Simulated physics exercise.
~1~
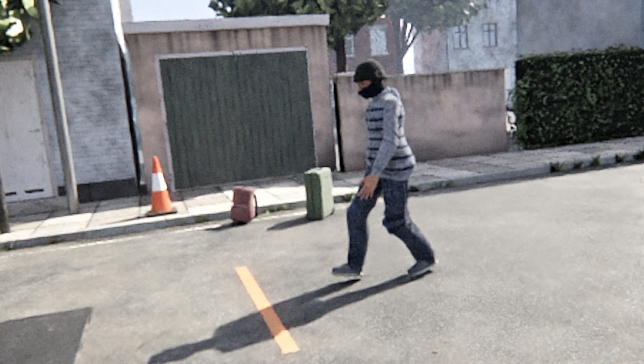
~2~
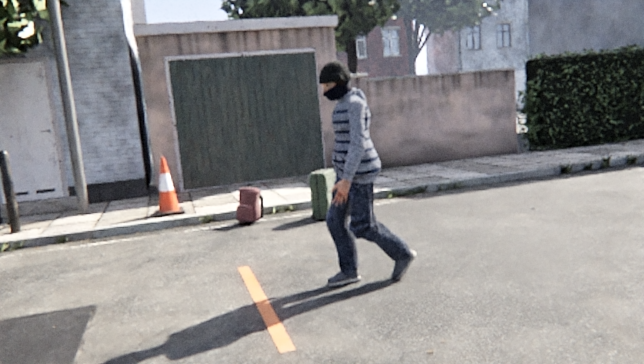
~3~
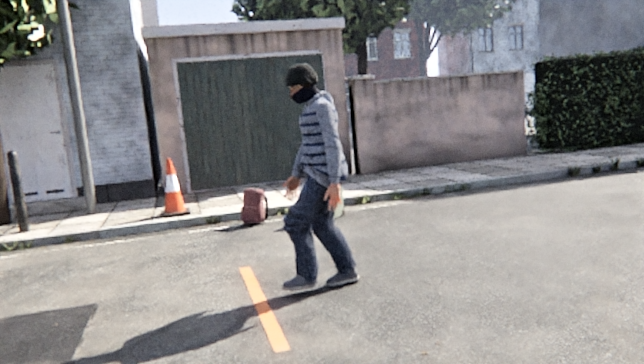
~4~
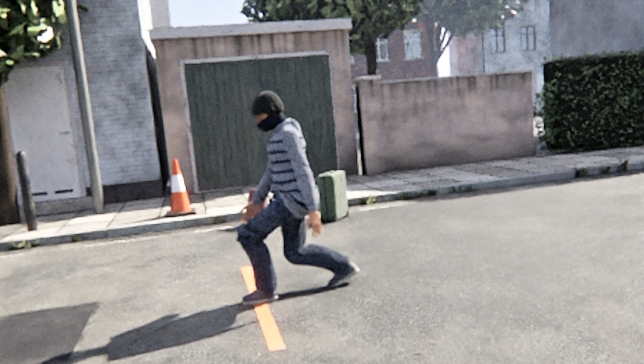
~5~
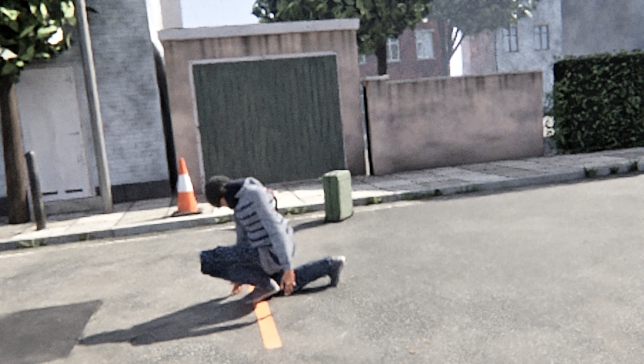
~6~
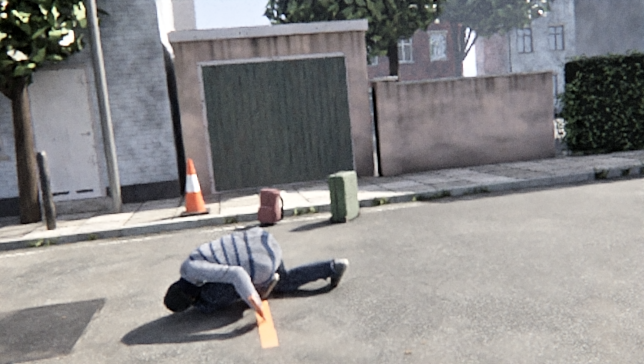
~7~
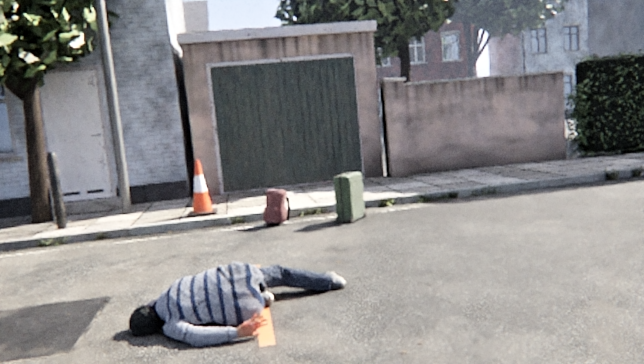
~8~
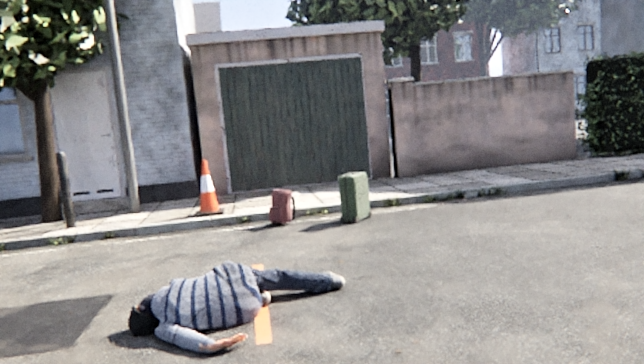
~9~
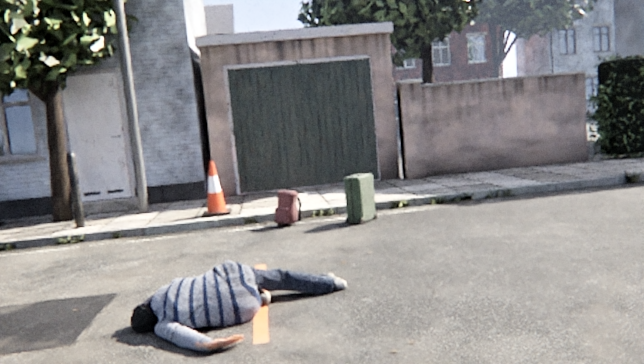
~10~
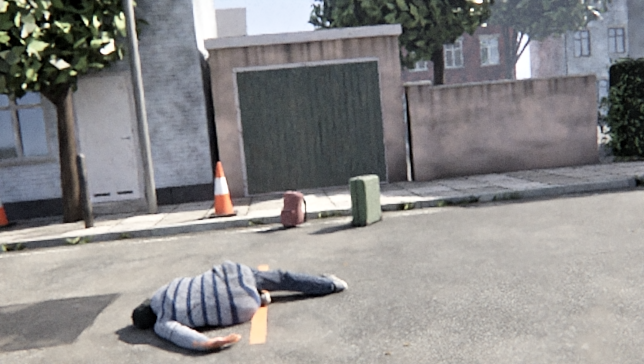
A person in a dark balaclava, a grey striped top and jeans walks leftward along a sunlit street, seen from across the road as the view drifts slightly sideways. Behind stand a dark green garage door, a low wall and a hedge, with an orange and white cone, a red bag and a green suitcase near the kerb. Nearing an orange strip on the road, the walker sags at the knees, folds forward and crumples down over it. The body settles with head and chest left of the strip, legs trailing right, and lies still.
